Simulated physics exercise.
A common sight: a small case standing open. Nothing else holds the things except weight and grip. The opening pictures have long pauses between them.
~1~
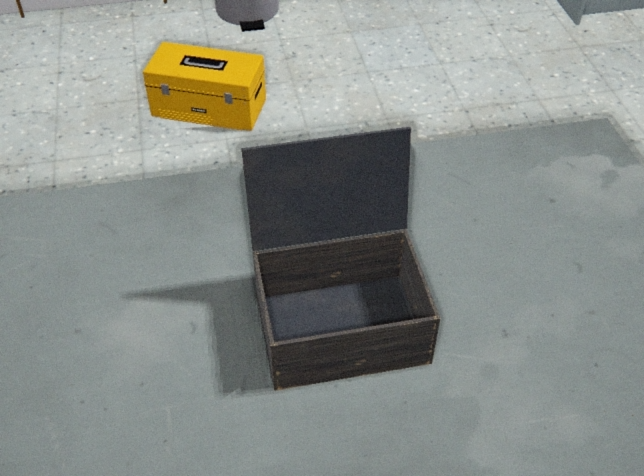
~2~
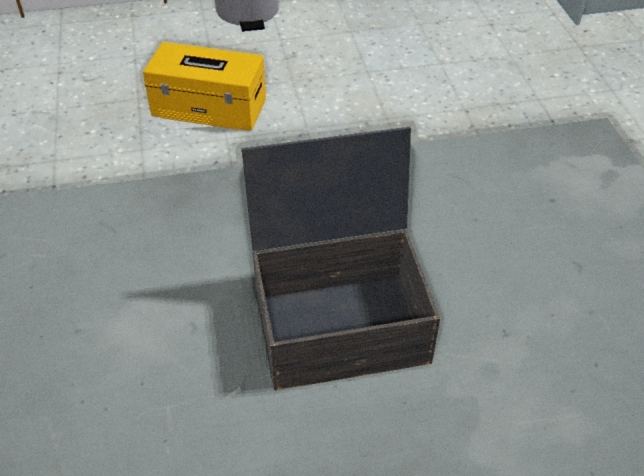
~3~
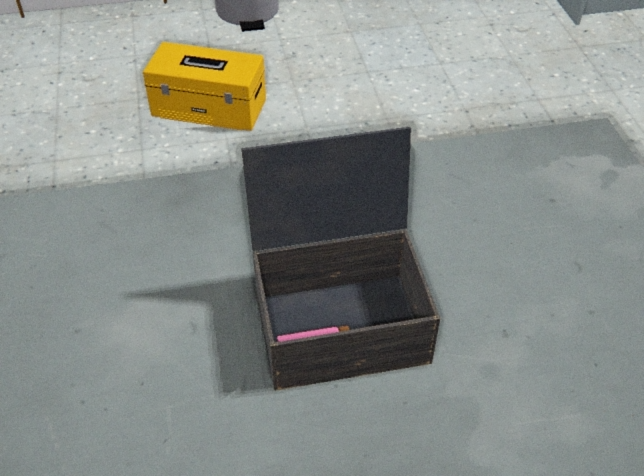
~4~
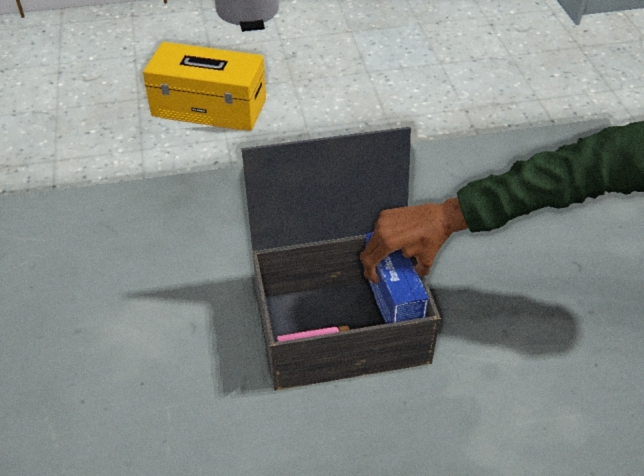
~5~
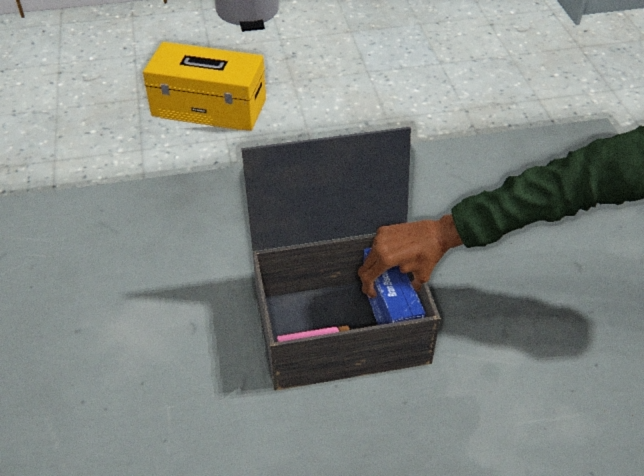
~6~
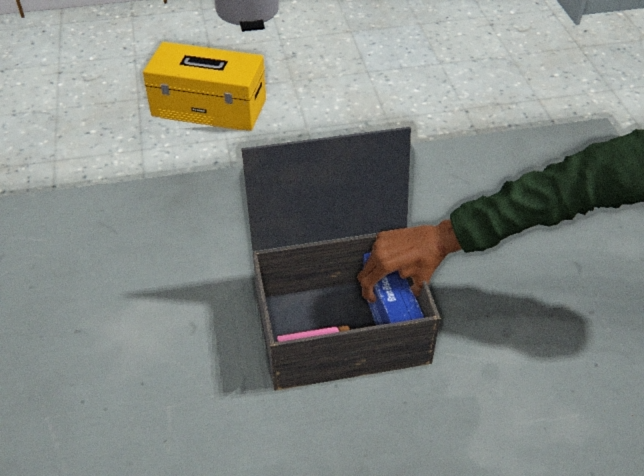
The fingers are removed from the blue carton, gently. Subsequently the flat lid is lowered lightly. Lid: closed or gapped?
Closed.
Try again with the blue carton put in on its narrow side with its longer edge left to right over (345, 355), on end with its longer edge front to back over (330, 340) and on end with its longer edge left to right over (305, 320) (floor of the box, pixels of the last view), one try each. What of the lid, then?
Try 1: Lid stays raised; try 2: Lid stays raised; try 3: Lid stays raised.
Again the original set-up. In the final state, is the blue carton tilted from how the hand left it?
Observation: It keeps the set orientation.
Then, 1.10 s past the last view, lid starting down.
Then, 1.60 s past the last view, lid 56° above the rim.
Then, 1.90 s past the last view, lid 33° above the rim.
Then, 2.20 s past the last view, lid 6° above the rim.
Finally, lid shut; both still in place. Final places as the last picture's camera would see them, blue carton near (391, 301).
